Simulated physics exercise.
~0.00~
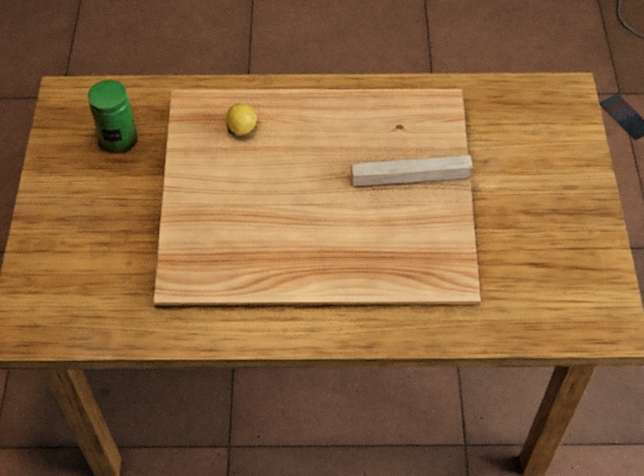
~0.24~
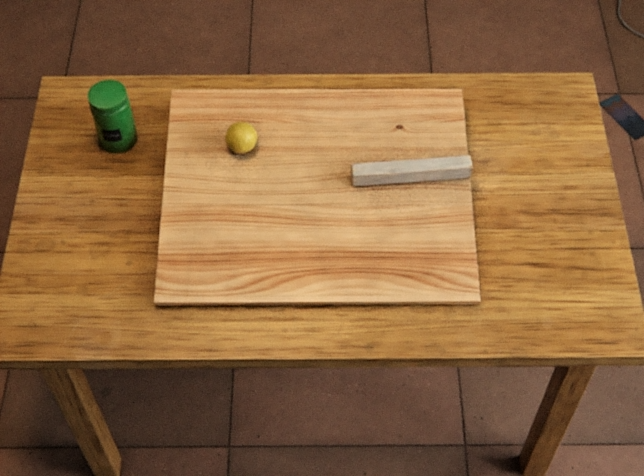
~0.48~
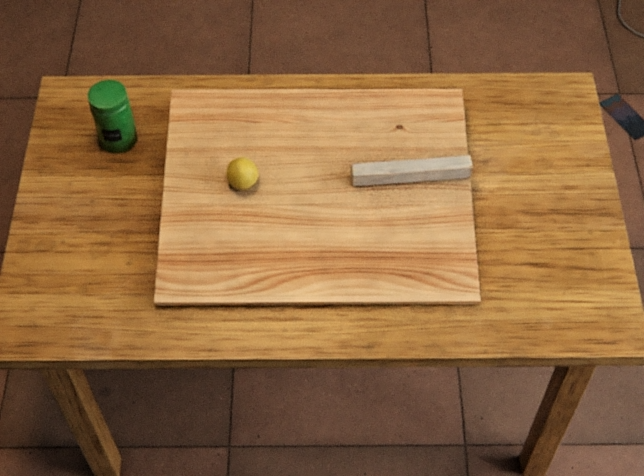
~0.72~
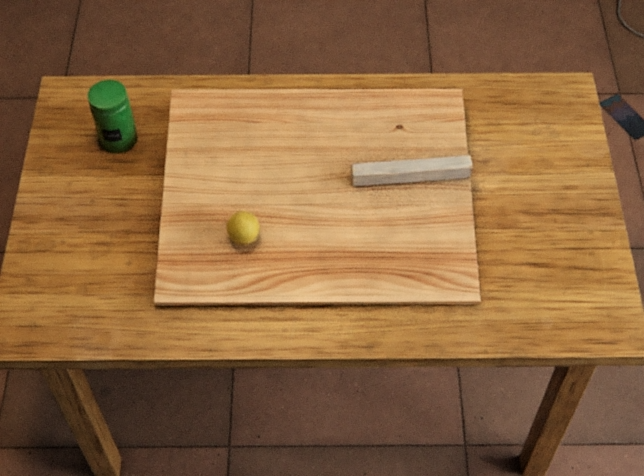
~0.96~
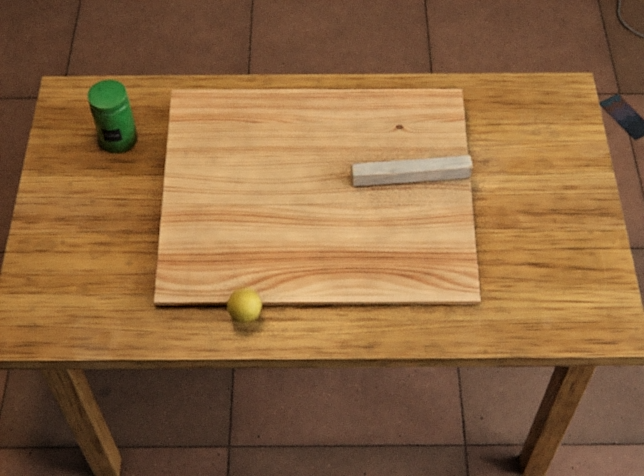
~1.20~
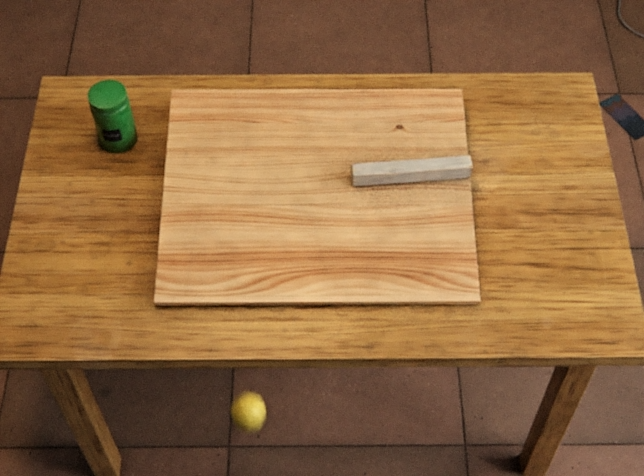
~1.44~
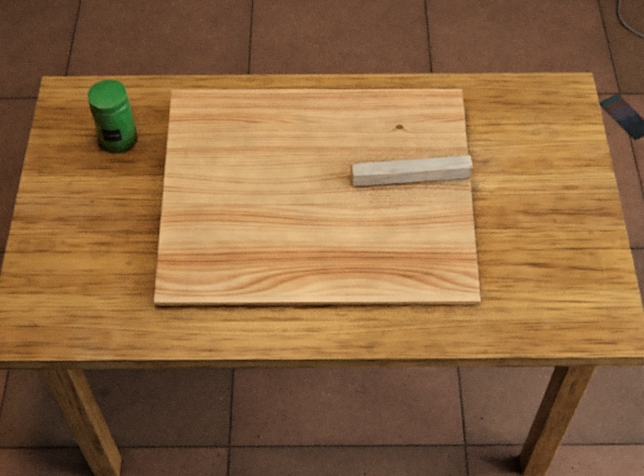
At the start, a small yellow lemon sits near the top left of a pale wooden board lying on a wooden table, with a green jar standing to the left of the board and a grey block fixed toward its right side. The lemon moves down the board toward the viewer, slowly at first and then faster, keeping an almost straight path well clear of the block. It reaches the near edge and passes over it. Next it drops past the front of the table, above the tiled floor. Finally, the lemon is out of sight, while the jar still stands in its place.
